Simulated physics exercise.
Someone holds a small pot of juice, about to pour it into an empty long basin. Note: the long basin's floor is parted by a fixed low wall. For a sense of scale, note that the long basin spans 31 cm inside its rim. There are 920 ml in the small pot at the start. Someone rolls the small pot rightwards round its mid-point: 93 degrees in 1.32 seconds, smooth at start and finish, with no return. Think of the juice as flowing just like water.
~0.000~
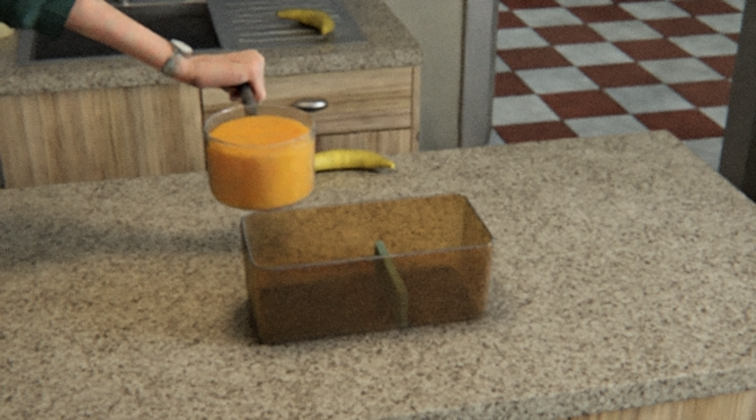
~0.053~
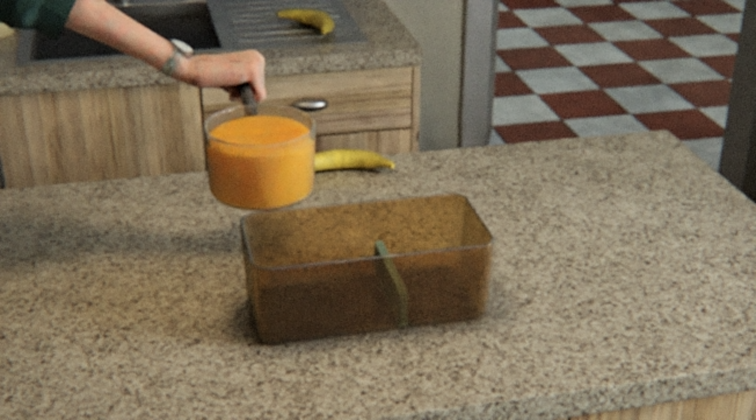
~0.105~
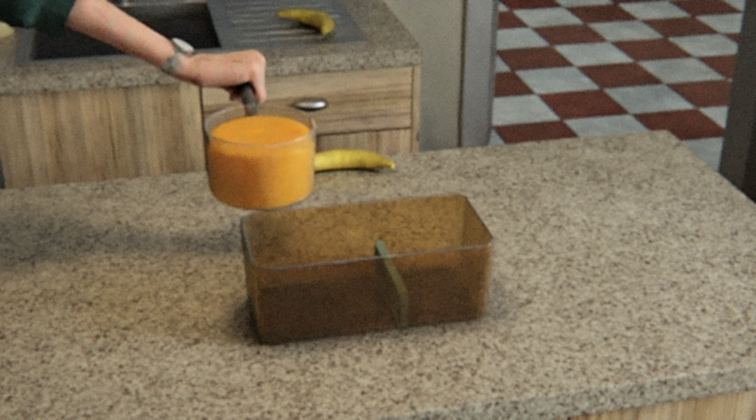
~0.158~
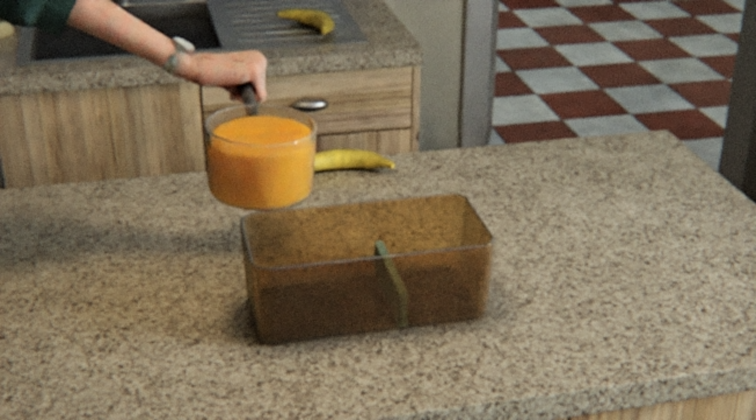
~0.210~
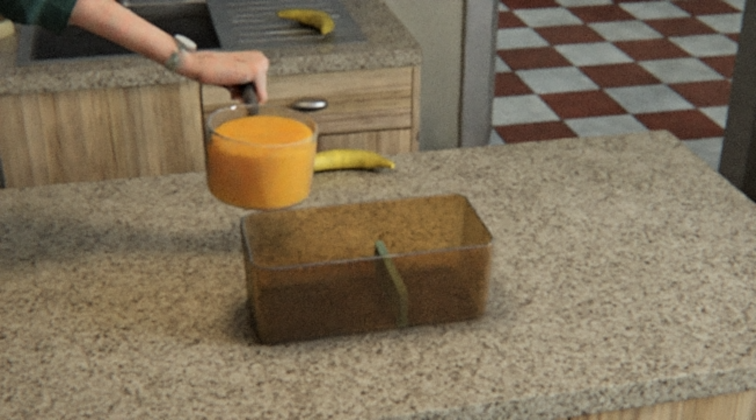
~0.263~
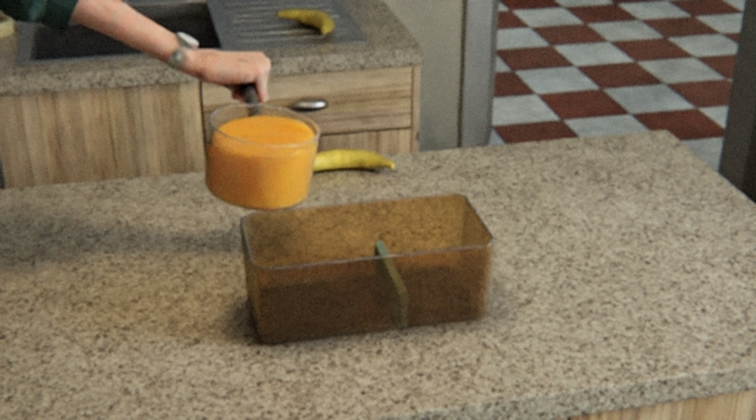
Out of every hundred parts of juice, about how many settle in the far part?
About 12 out of 100.
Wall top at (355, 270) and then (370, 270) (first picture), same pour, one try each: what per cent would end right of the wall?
75 % and 50 %.
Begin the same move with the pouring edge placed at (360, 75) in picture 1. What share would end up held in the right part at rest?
Result then: Approx. 90 %.
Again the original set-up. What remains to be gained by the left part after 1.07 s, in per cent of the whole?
Some 36 per cent.
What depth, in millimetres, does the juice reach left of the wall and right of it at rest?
Once settled, the left stands around 30 mm and the right around 6 mm.
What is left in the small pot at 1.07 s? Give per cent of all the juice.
Some 26 per cent.
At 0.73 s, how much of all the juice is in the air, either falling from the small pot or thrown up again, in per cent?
Near 18 per cent at that time.
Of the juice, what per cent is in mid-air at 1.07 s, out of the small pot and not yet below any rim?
Close to 12 %.
By 0.73 s the tilt is 54° and 75 per cent is still to pour, 7 is left of the wall and 0 right of it.
By 1.07 s the tilt is 85° and 25 per cent is still to pour, 51 is left of the wall and 11 right of it.
By 1.43 s the tilt is 93° and 5 per cent is still to pour, 80 is left of the wall and 12 right of it.
By 1.82 s the tilt is 93° and 1 per cent is still to pour, 86 is left of the wall and 12 right of it.
At rest 87 per cent lies left of the wall, 12 right of it and 1 outside.
